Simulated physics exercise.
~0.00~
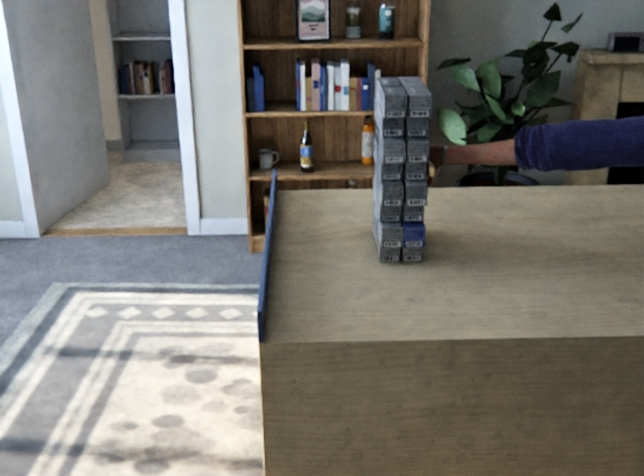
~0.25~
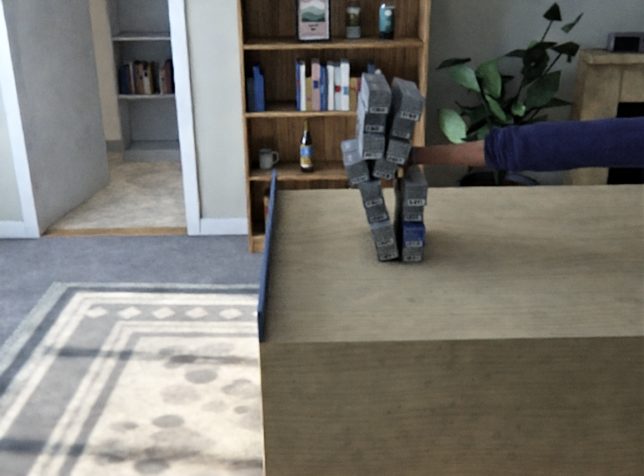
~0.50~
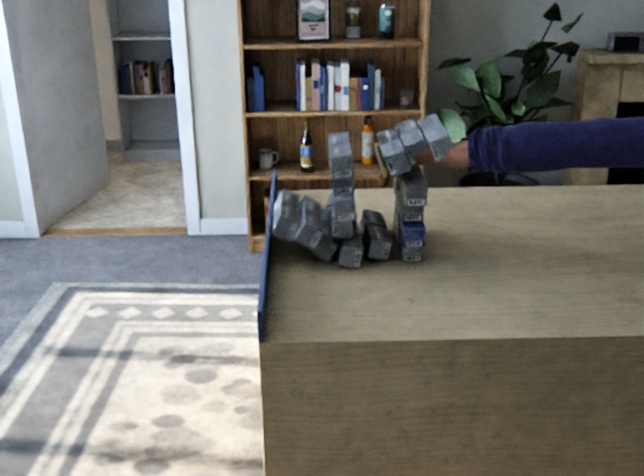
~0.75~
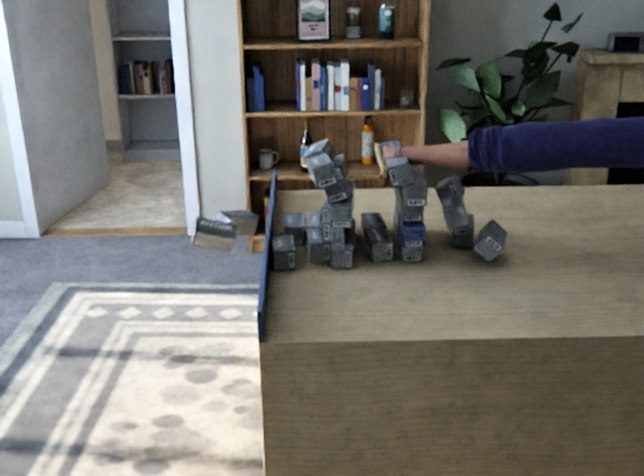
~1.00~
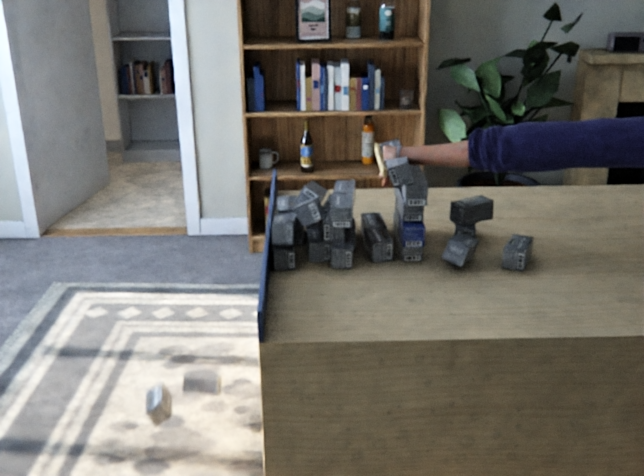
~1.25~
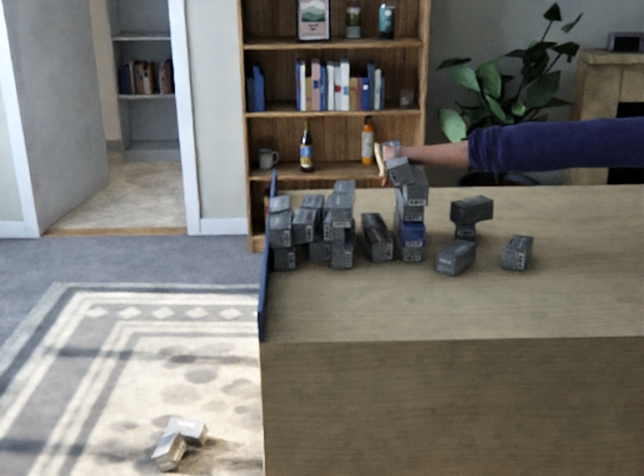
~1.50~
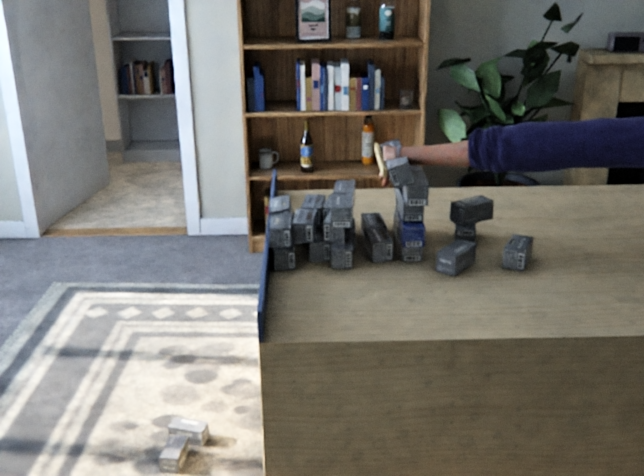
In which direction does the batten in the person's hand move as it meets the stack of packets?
The batten moves to the left, pushing into the stack before it stops.
